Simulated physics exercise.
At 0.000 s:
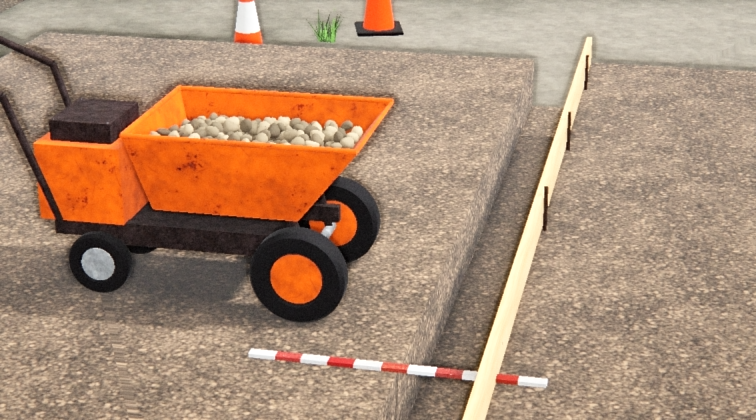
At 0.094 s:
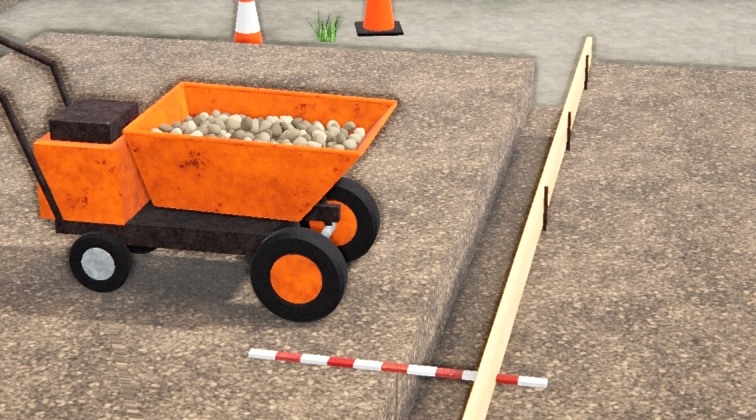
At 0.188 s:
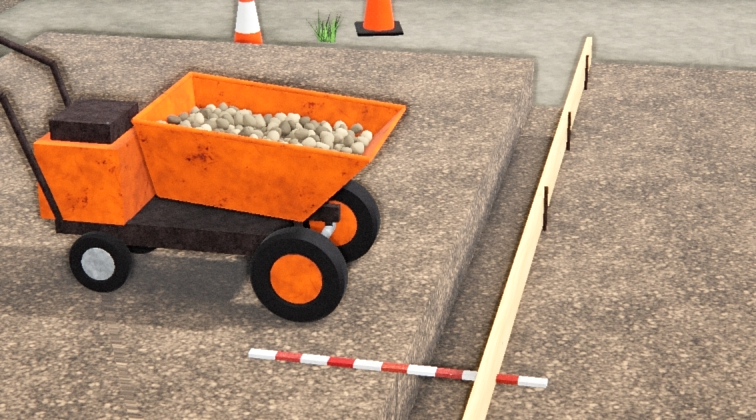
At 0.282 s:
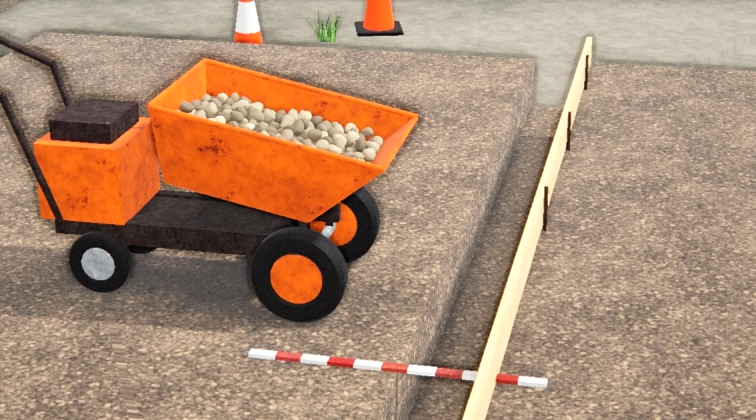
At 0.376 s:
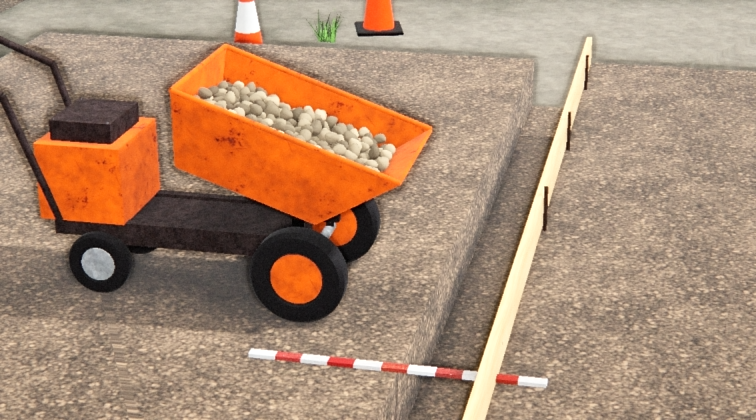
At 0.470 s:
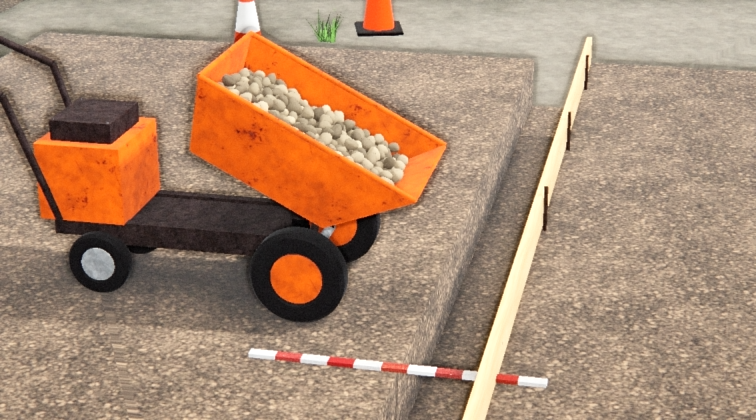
On bare brown ground beside a narrow trench, an orange powered barrow's stone-filled tray tilting steadily forward, its back end rising.
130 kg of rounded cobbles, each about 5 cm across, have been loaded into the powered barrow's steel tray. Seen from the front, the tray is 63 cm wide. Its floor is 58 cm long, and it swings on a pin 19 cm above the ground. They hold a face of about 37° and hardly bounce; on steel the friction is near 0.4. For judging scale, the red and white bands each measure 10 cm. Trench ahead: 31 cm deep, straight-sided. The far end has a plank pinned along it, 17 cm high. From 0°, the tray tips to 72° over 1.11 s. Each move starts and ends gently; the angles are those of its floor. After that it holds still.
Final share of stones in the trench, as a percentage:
92 per cent.
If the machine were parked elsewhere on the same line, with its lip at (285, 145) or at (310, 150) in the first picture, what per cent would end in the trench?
First place: Near 80%; second place: Near 100%.
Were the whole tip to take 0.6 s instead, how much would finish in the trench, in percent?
That would give about 80 percent.
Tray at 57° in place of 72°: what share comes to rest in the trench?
Then about 55 per cent.
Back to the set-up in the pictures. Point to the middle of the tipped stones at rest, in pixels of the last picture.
Resting centre: About (477, 350).
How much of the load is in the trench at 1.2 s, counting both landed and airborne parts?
By that point it's something like 30 in a hundred.
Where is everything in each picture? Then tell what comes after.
In the first frame, lip at (357, 152), floor tilted 0°, highest stones at (256, 127).
In the second frame, the tray is at 1°, its lip at (360, 154); the top of the load is at (246, 125); the stones move at 0.2 m/s on average.
In the third frame, the tray is at 6°, its lip at (370, 160); the top of the load is at (242, 119); the stones move at 0.5 m/s on average.
In the fourth frame, the tray is at 12°, its lip at (384, 170); the top of the load is at (227, 109); the stones move at 0.6 m/s on average.
In the fifth frame, lip at (400, 184), floor tilted 19°, highest stones at (229, 96); the stones move at 0.7 m/s on average.
In the sixth frame, the tray is at 28°, its lip at (415, 201); the top of the load is at (247, 84); the stones move at 0.8 m/s on average.
After 0.8 s the floor is at 61°; 100 % in the tray; the foremost stones are at (450, 239).
After 1.2 s the floor is at 72°; 67 % in the tray, 30 % in the trench, 3 % past the trench; the foremost stones are at (543, 278).
After 1.6 s the floor is at 72°; 27 % in the tray, 65 % in the trench, 8 % past the trench; the foremost stones are at (659, 326).
After 3.5 s the floor is at 72°; 0 % in the tray, 92 % in the trench, 8 % past the trench; the foremost stones are at (736, 355).
